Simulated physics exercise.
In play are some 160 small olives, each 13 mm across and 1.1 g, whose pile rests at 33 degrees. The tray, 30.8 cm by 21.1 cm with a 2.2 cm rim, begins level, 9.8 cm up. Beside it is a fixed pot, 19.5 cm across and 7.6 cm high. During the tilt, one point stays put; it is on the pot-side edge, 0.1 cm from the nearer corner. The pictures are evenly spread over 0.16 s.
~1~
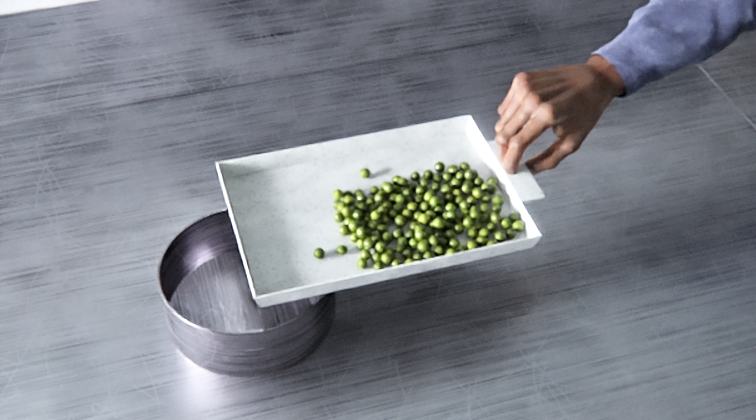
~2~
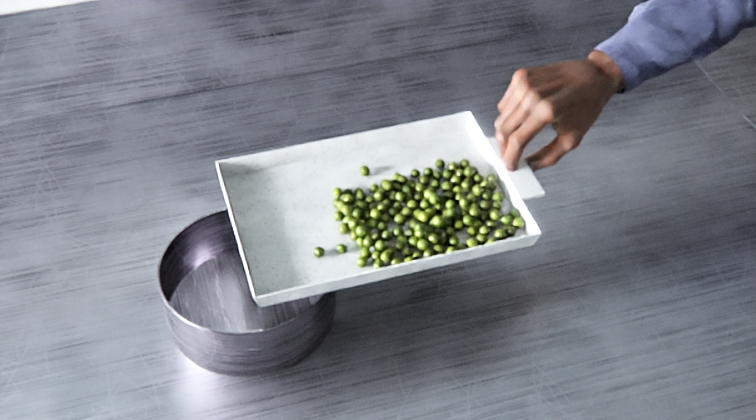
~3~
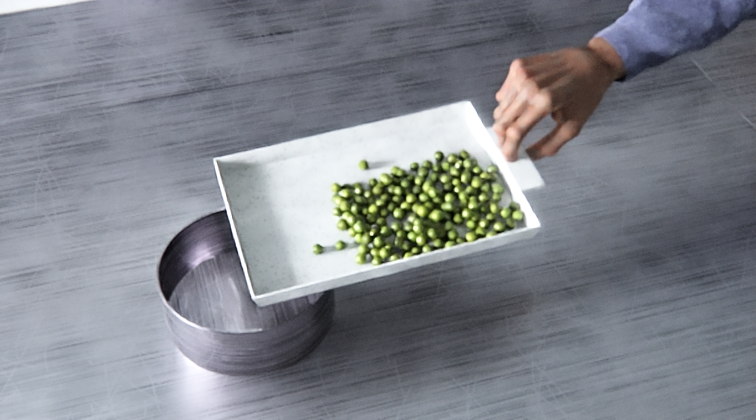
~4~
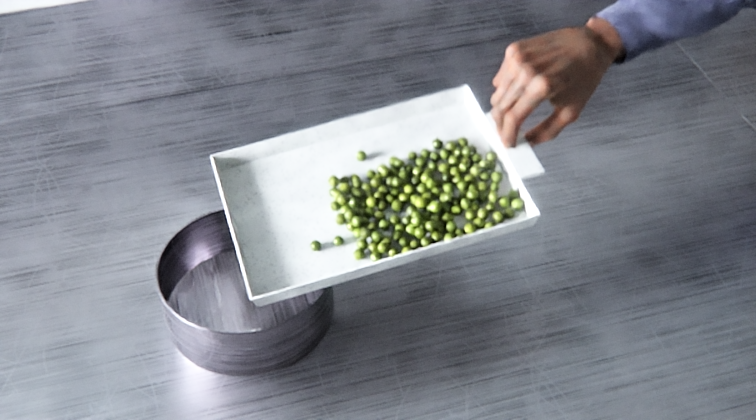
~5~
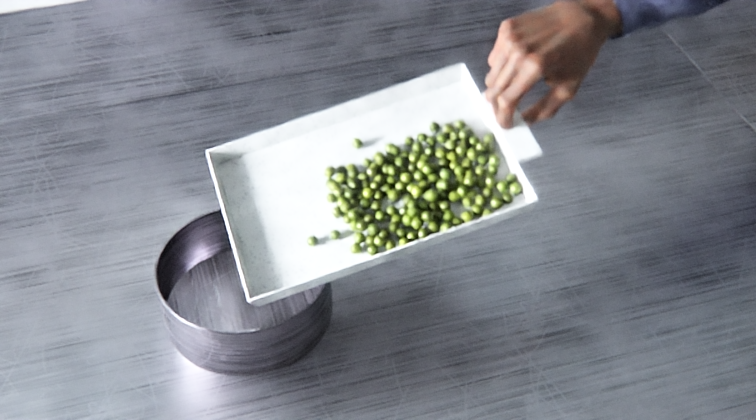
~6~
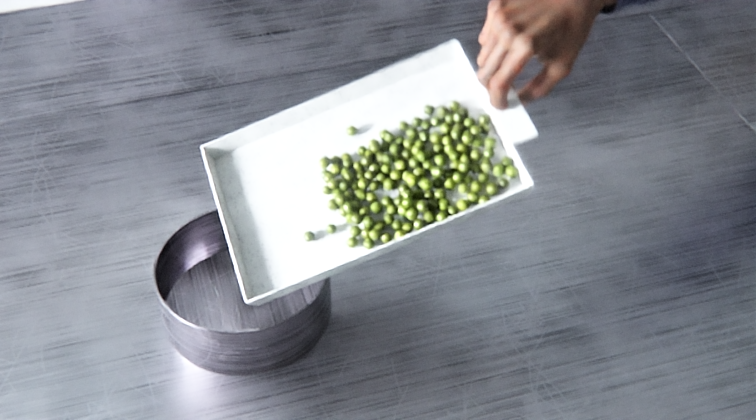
A white tray of small green olives, its left end over a round metal pot on a grey surface, starts out level, then tilts steadily as a hand raises its right end, the olives staying bunched toward that end.
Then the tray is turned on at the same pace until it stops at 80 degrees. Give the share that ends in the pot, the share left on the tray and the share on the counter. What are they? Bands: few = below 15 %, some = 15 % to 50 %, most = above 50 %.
Pot: Few, tray: Few, counter: Most.
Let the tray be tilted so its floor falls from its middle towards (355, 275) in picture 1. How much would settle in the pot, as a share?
That comes to around 0 per cent.
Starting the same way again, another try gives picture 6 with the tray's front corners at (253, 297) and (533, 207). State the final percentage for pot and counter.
Split: Pot = 0, counter = 95.
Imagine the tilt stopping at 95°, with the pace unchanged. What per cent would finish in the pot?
That would be around 5 percent.
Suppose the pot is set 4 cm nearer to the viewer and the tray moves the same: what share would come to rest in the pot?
With that change it comes to something like 30 in a hundred.
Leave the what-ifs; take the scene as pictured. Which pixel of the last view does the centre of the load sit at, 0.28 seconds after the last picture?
Approximately (288, 194) in the last picture.
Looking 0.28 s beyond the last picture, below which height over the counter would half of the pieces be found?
Height: Around 24 cm.
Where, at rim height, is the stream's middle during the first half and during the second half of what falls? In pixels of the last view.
First near (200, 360), then at (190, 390).
Then, 0.17 s after the last picture, tilt 52 degrees; the tray holds 100 %, the pot 0 %.
Then, 0.28 s after the last picture, tilt 72 degrees; the tray holds 100 %, the pot 0 %.
Then, 0.53 s after the last picture, tilt 80 degrees; the tray holds 5 %, the pot 5 %.
In the end, pot 5 %, tray 5 %, counter 95 %.
